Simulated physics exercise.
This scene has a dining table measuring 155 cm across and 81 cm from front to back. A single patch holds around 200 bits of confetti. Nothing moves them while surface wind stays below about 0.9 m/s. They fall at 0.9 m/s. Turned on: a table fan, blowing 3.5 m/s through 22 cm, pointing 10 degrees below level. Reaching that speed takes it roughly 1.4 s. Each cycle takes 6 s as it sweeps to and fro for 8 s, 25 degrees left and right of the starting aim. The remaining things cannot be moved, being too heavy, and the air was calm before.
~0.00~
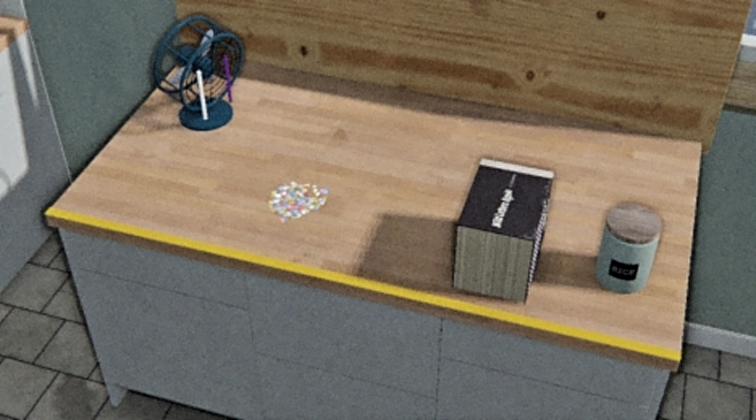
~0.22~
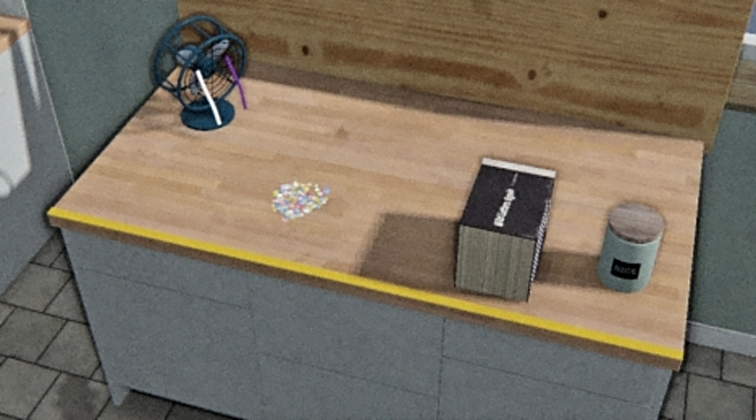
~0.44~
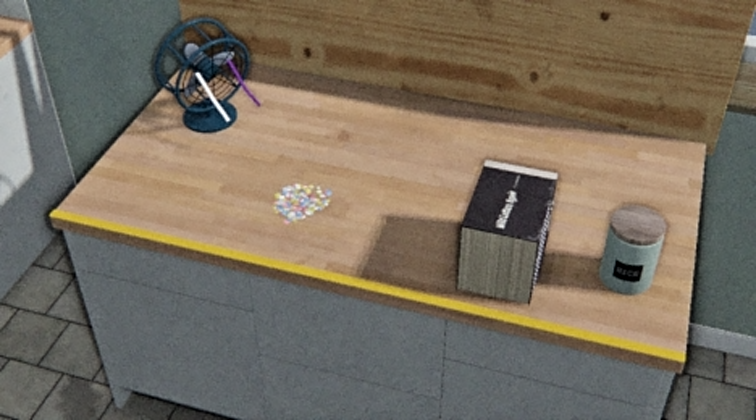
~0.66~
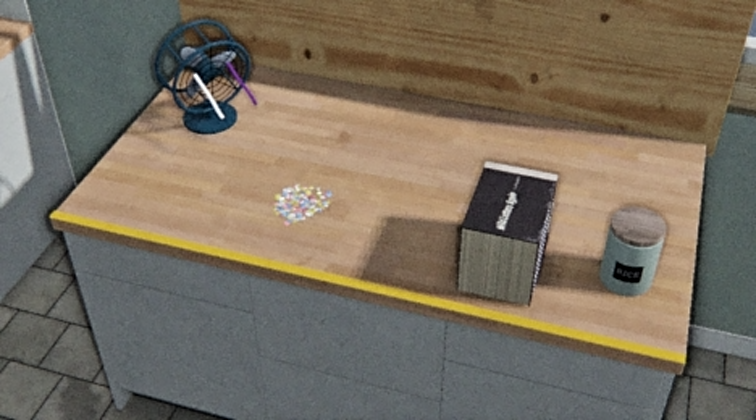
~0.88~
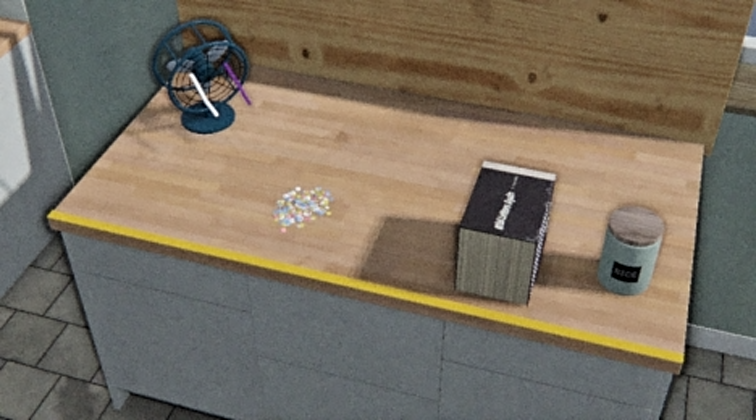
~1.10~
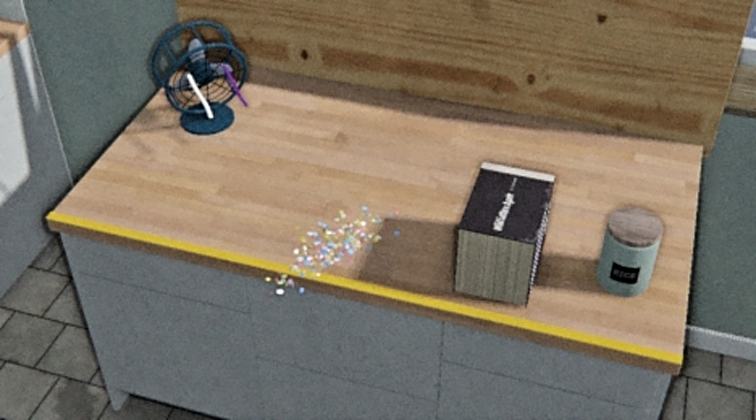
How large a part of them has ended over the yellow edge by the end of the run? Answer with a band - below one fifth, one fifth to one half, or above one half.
The band is above one half.
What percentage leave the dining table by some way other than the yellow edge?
I would say close to 4 %.
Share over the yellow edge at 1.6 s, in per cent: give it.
90 %, roughly.
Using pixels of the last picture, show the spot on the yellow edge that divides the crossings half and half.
(365, 292).
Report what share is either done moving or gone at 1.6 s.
I reckon around 70 per cent.
After 1.6 s, 90 % are over the yellow edge; 70 % are gone or lie where they will stay.
After 2.6 s, 92 % are over the yellow edge; 91 % are gone or lie where they will stay.
After 4.4 s, 96 % are over the yellow edge; 100 % are gone or lie where they will stay.
After 8.0 s, at the end, 96 % are over the yellow edge.
